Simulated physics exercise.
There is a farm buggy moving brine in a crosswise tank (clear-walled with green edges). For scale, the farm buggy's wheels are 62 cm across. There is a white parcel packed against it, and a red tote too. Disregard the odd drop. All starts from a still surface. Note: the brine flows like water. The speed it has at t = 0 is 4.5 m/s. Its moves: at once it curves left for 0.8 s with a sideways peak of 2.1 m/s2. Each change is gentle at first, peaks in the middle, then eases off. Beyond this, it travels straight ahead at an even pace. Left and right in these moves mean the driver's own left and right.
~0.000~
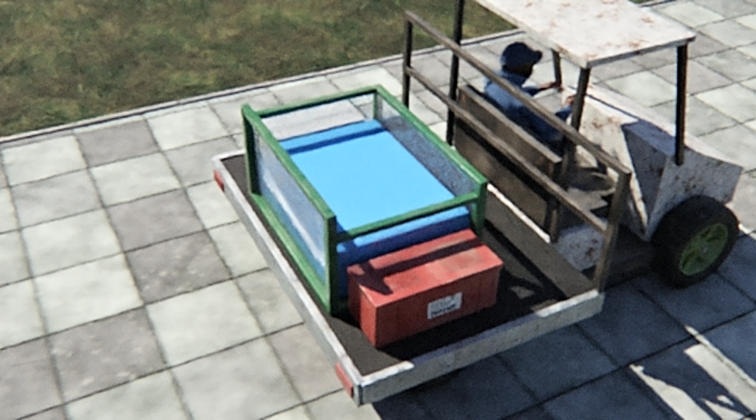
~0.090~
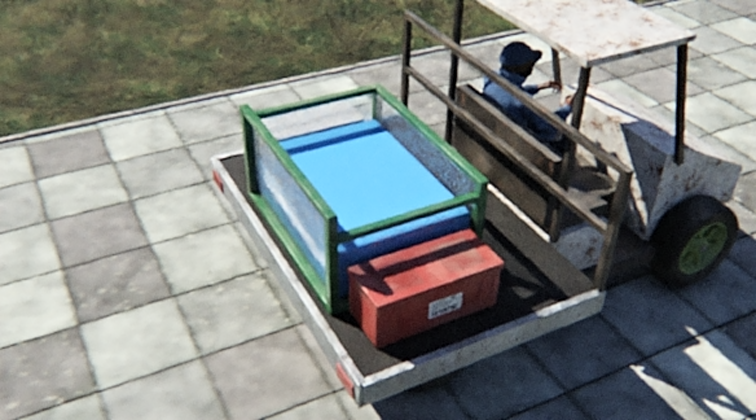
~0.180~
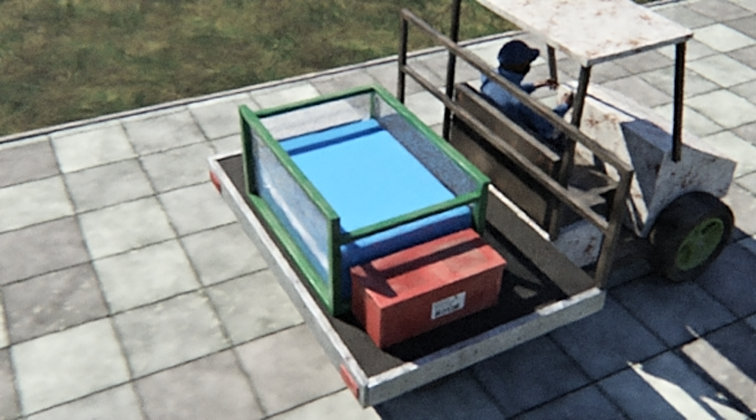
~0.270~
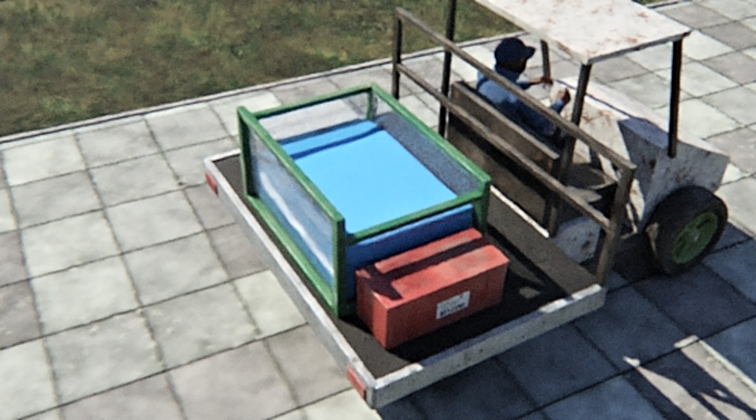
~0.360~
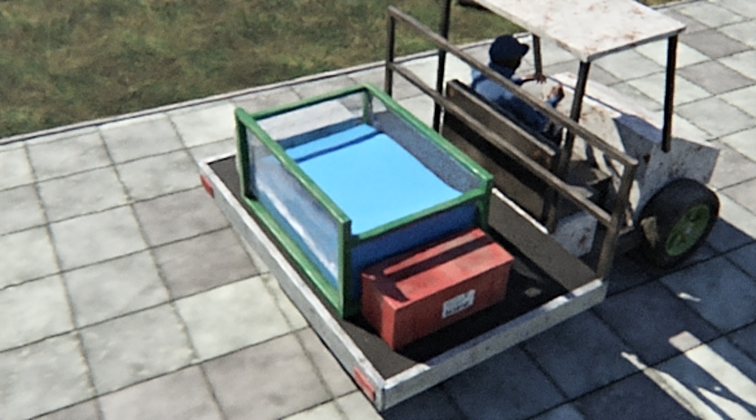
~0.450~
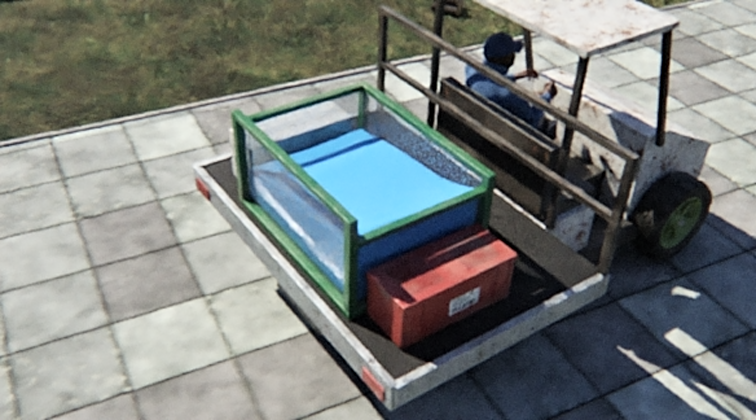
Driver in blue steering a buggy over grey paving as blue liquid in its green-edged tank slowly heaps towards the red box.
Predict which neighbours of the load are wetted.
The white parcel is spared; the red tote is hit.
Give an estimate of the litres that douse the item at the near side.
It catches around 8 L.
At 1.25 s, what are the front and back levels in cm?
Level: ~ 38 cm in front; 32 cm behind.
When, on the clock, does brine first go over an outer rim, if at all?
Looks like it happens close to 0.9 s in.
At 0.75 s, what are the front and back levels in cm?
Front 34 cm, back 34 cm.
Then, 0.75 s in, it stands 34 cm high behind and 33 cm in front; all of it is still inside.
Then, 1.25 s in, it stands 33 cm high behind and 37 cm in front; 1 per cent has gone over the near side.
Then, 1.75 s in, it stands 29 cm high behind and 27 cm in front; 1 per cent has gone over the near side.
Then, 3.79 s in, 3 per cent has gone over the near side; the white parcel has caught nothing and the red tote 8 litres.
